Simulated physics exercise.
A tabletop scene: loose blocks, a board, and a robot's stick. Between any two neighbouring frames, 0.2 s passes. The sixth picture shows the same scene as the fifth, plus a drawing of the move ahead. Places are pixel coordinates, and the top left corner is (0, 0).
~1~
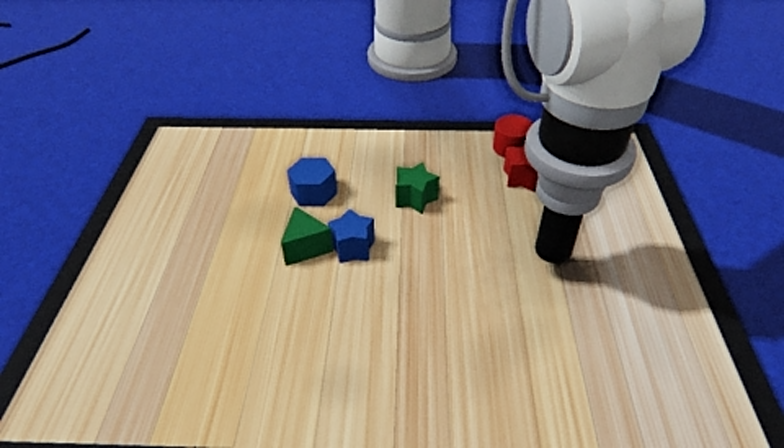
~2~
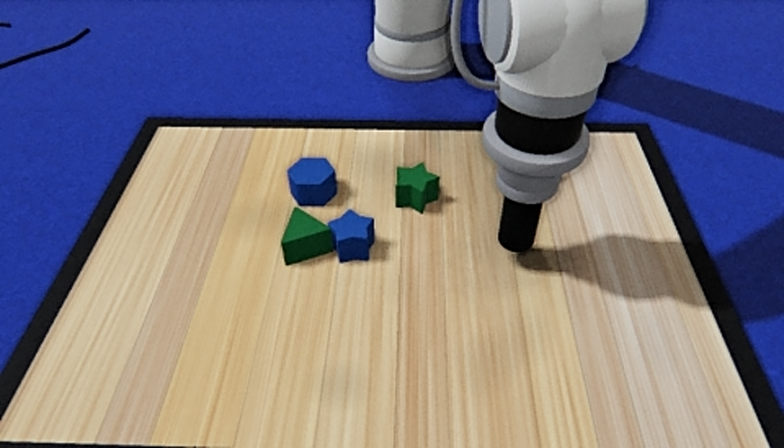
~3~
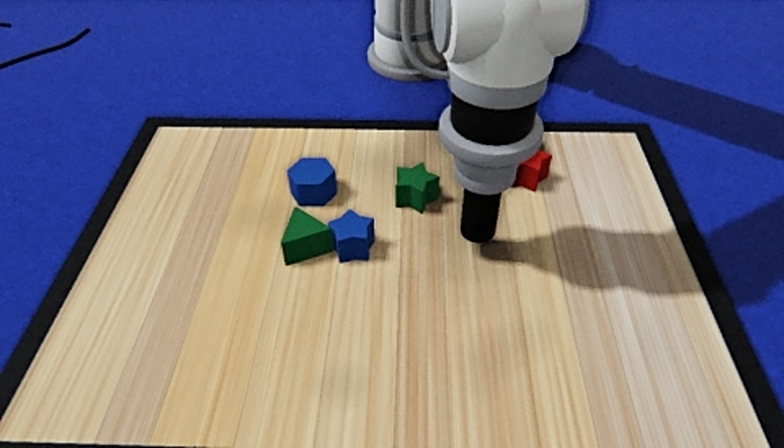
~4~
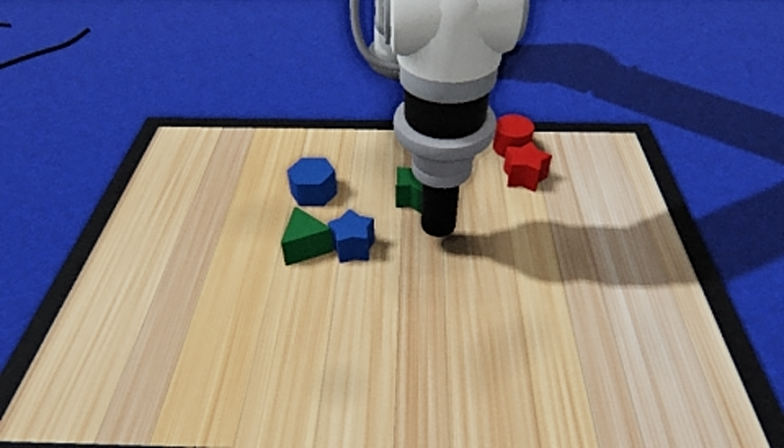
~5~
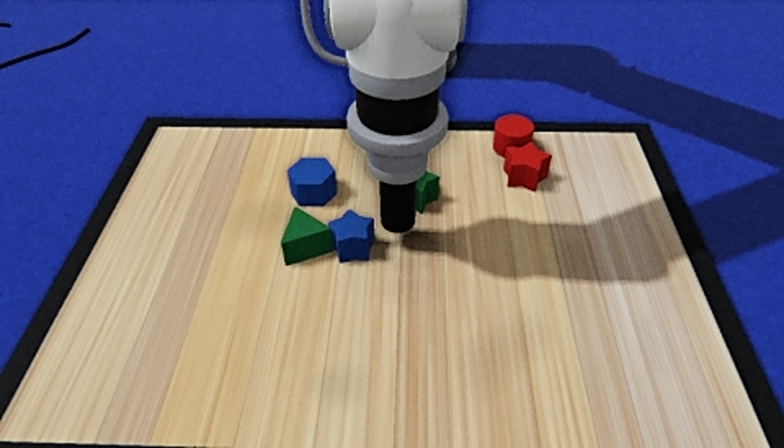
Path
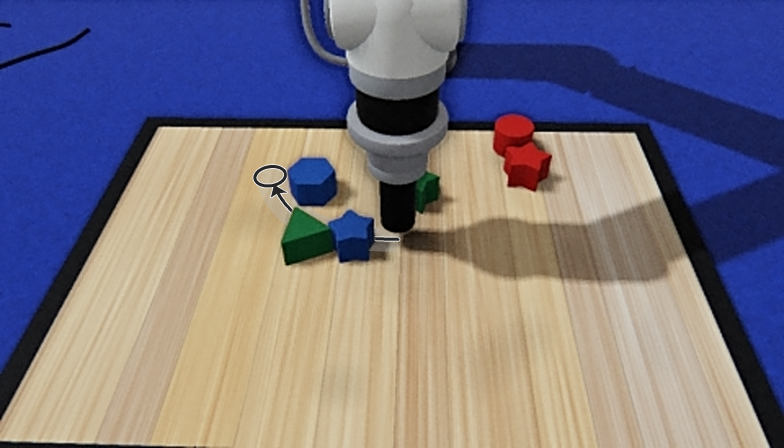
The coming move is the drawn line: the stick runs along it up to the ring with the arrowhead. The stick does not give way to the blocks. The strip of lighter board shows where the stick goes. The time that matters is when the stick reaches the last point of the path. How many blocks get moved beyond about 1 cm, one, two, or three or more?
Here I'd predict at least three blocks moving more than 1 cm.
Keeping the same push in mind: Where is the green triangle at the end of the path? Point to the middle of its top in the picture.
The top centre is at (264, 239).
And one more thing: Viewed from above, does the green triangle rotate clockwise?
Short answer: Yes.
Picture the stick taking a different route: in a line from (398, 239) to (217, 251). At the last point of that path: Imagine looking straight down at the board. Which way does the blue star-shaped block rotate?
It goes round opposite to clock hands.
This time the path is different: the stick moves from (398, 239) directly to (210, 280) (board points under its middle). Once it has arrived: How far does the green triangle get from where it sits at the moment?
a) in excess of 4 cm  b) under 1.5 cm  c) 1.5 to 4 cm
Option a.
Drawn move, from (398, 239) through (337, 233) and (291, 210) to (270, 176).
The first path, step by step. One third of the way, stick (333, 216); green triangle (271, 238), turned 35° clockwise; blue star-shaped block (308, 229), turned 65° anticlockwise.
Two thirds of the way, stick (287, 193); green triangle (264, 239), turned 20° clockwise; blue hexagon (309, 165), turned 20° clockwise; blue star-shaped block (301, 227), turned 85° anticlockwise.
At the end, stick (267, 160); green triangle (264, 239), turned 20° clockwise; blue hexagon (307, 156), turned 65° clockwise; blue star-shaped block (301, 227), turned 85° anticlockwise; green star-shaped block still.
